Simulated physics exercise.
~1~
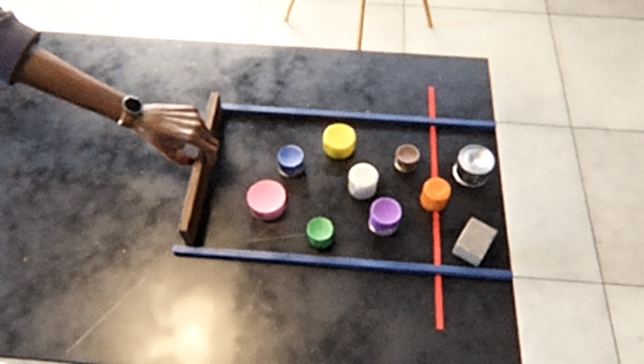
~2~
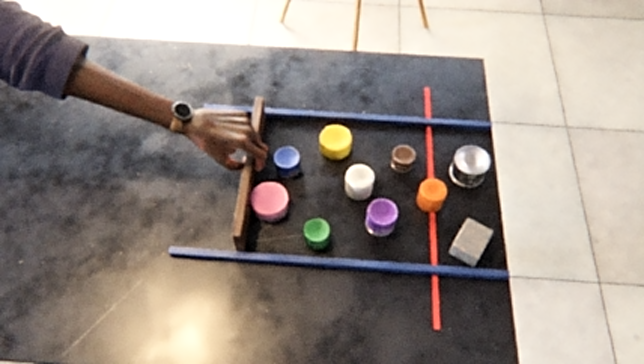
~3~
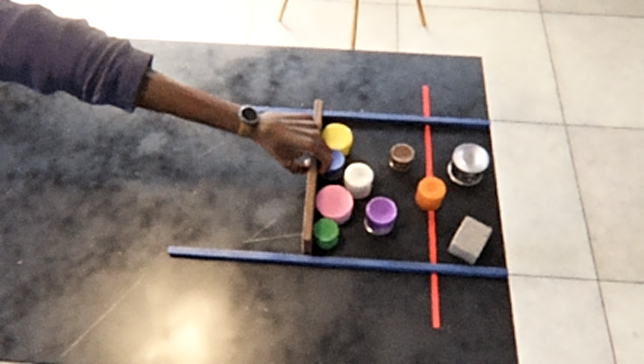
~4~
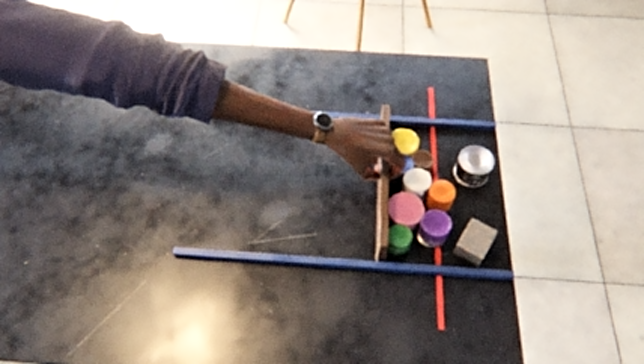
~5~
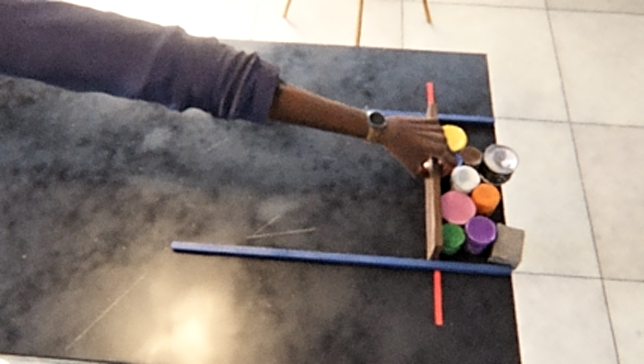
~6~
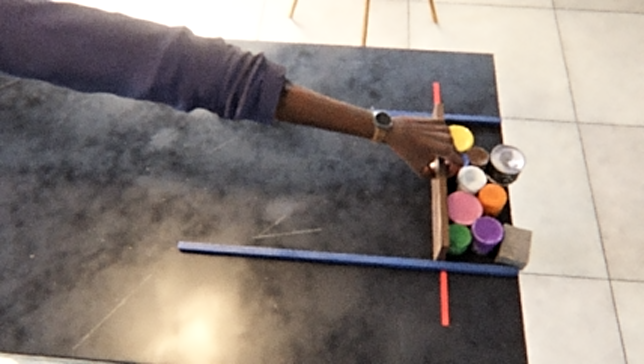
A hand slid a wooden board rightward between two blue rails, gathering scattered colorful pots and lids and a small grey block into a tight cluster, then stopped at the red tape with everything crowded by the table's edge and nothing fallen off.
